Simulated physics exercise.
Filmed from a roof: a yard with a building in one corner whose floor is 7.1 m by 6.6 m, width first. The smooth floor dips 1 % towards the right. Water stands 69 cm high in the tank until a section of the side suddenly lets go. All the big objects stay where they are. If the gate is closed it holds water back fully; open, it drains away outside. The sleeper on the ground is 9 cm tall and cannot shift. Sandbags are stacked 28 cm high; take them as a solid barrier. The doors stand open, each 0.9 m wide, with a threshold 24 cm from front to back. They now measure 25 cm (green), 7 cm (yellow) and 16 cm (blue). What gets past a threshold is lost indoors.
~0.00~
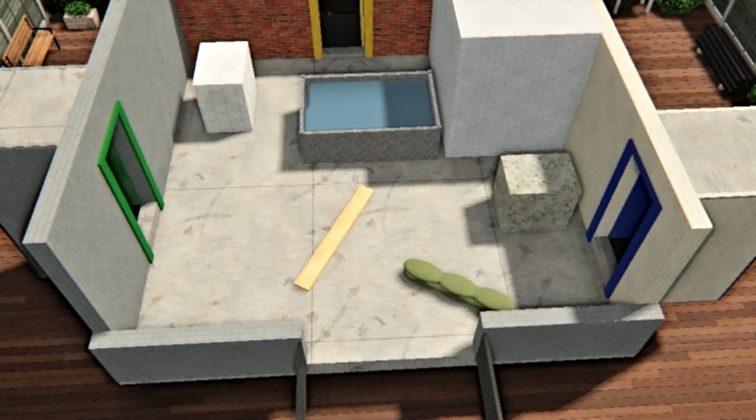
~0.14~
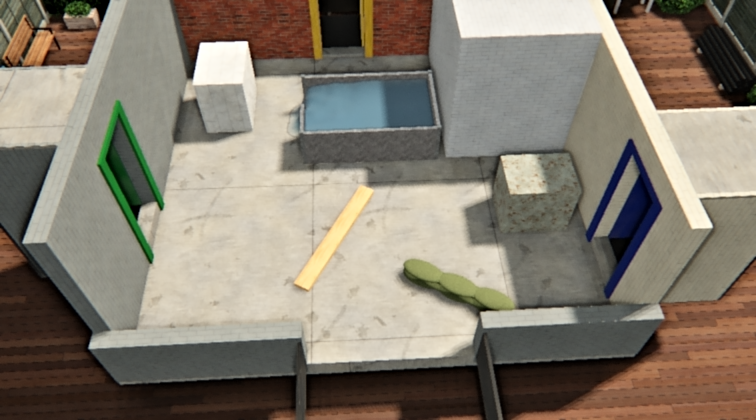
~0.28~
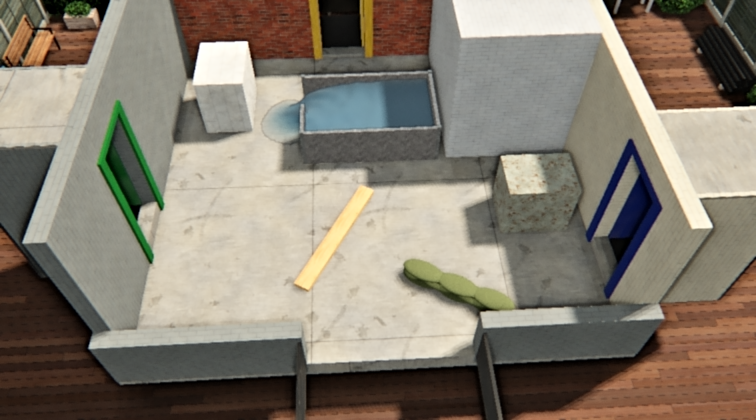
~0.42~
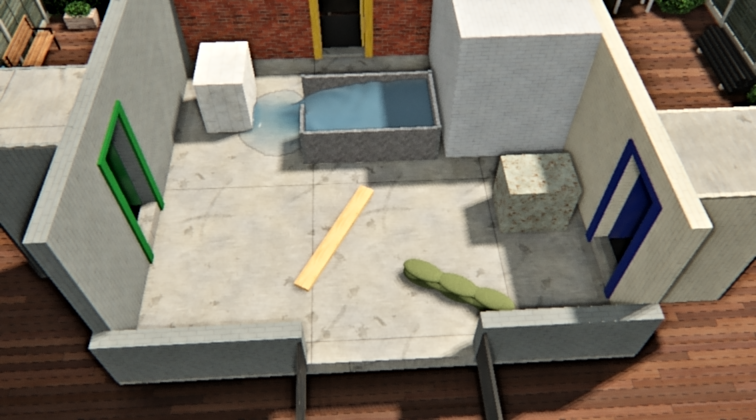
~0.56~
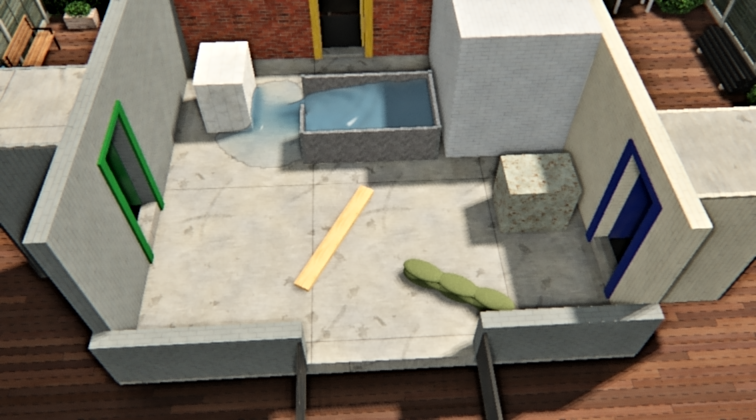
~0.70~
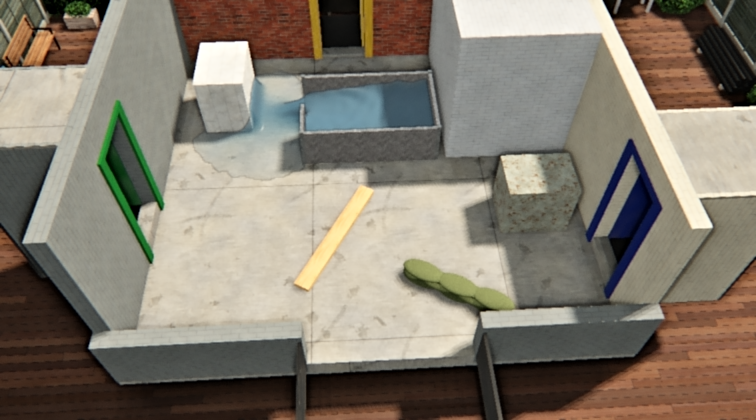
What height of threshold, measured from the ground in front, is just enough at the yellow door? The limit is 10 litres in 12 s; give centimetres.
At least 5.5 cm or so.
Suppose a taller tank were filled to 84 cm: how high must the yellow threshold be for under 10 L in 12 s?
About 7.0 cm.
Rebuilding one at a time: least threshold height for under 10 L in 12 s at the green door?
About 7.0 cm at green.
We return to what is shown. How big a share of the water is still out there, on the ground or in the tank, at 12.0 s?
Some 92 per cent remains.
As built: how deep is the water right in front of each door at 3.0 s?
In cm: Green 10, yellow 8, blue 0.
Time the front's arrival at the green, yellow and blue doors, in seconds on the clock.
Arrival: Green 1.6 s, yellow 1.6 s, blue 8.5 s.
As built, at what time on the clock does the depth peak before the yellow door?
At about 2.8 s.
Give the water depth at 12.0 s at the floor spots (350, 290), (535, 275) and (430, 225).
About 2, 2 and 2 cm.
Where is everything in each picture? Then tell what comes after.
The first frame shows still water, 69 cm deep, in the tank at (369, 104); the yellow door at (342, 16) is dry.
In the second frame, the front is at (293, 133), 0.3 m from the gap at (307, 110); 0.2 m2 of floor is wet, 69 cm left at the back.
In the third frame, water pours out at (307, 113) and has run 0.8 m, to (265, 123); about 10 cm deep outside, 69 cm at the back.
In the fourth frame, water pours out at (307, 113) and has run 1.2 m, to (245, 137); about 8 cm deep outside, 69 cm at the back.
In the fifth frame, the front is at (221, 142), 1.6 m from the gap at (307, 113); 2.1 m2 of floor is wet, 69 cm left at the back.
In the sixth frame, the gap is at (307, 113), the front 2.0 m out at (198, 143); the back of the tank holds 68 cm; 1.3 m in a straight line remain to the yellow door at (342, 16).
After 1.4 s water covers 15 % of the floor, deepest (43 cm) near (266, 116); it has not reached the yellow door.
After 3.0 s water covers 45 % of the floor, deepest (28 cm) near (256, 123); 8 cm at the yellow door, 0 litres in over its 7 cm threshold.
After 12.0 s water covers 90 % of the floor, deepest (10 cm) near (426, 69); 5 cm at the yellow door, 3 litres in over its 7 cm threshold.
At the yellow door as built, the water arrived by 1.6 s and peaked near 8 cm at 2.8 s.
Run again over the same 12 s with other heights there, 13 litres in over 5 cm, 5 litres over 6.5 cm. The limit of 10 litres is kept from about 5.5 cm up.
